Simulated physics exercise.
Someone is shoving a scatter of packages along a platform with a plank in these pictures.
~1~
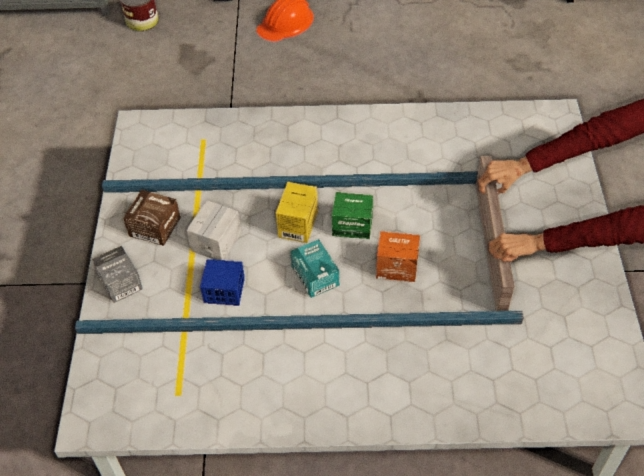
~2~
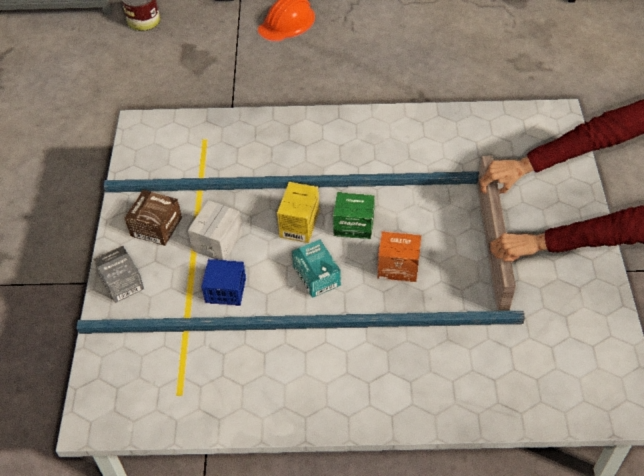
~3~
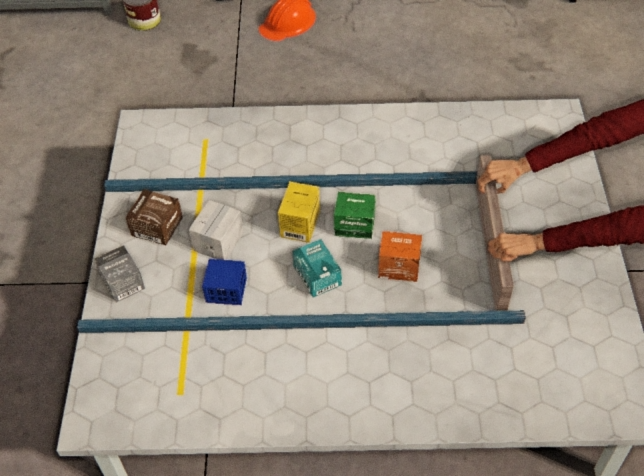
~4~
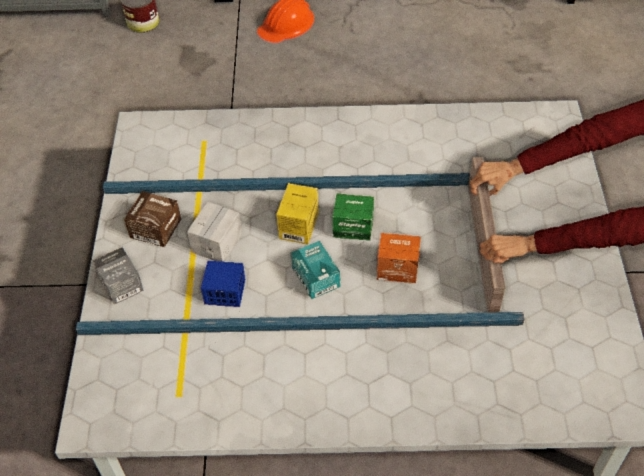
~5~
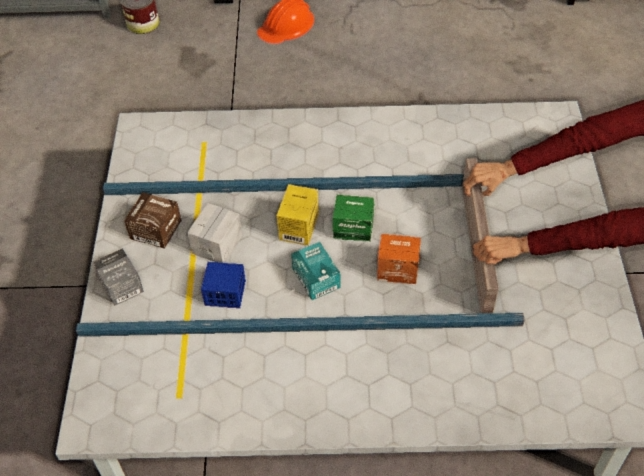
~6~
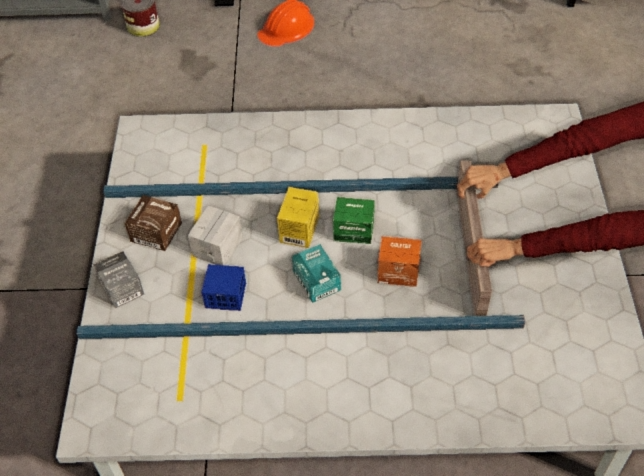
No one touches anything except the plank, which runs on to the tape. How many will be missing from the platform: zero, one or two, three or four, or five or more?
I expect only a pair or one to end up below.
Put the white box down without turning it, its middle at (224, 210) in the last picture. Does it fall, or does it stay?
It is not lost from there.
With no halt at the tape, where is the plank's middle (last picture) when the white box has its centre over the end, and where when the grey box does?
The middle is at (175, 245) when it's the white box, and at (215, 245) when it's the grey box.
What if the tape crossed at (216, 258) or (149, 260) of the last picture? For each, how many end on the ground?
Tallies in order: 0 and 4.
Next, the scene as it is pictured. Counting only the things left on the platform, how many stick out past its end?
The count would be 3.
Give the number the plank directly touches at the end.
Number in contact with it: 2.
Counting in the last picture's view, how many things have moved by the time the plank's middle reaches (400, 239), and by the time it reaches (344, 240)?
First 1, after that 4.
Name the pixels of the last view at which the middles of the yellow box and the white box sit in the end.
About (141, 220), and the other about (108, 249).
Early on, none off yet; grey box at rest near (119, 280); brown box at rest near (154, 223); white box at rest near (216, 236).
A while later, none off yet; grey box travelled a little near (109, 279); brown box travelled about its own width near (123, 218); white box travelled about its own width near (153, 242).
Finally, the number that fall off is one or two; lost, grey box.
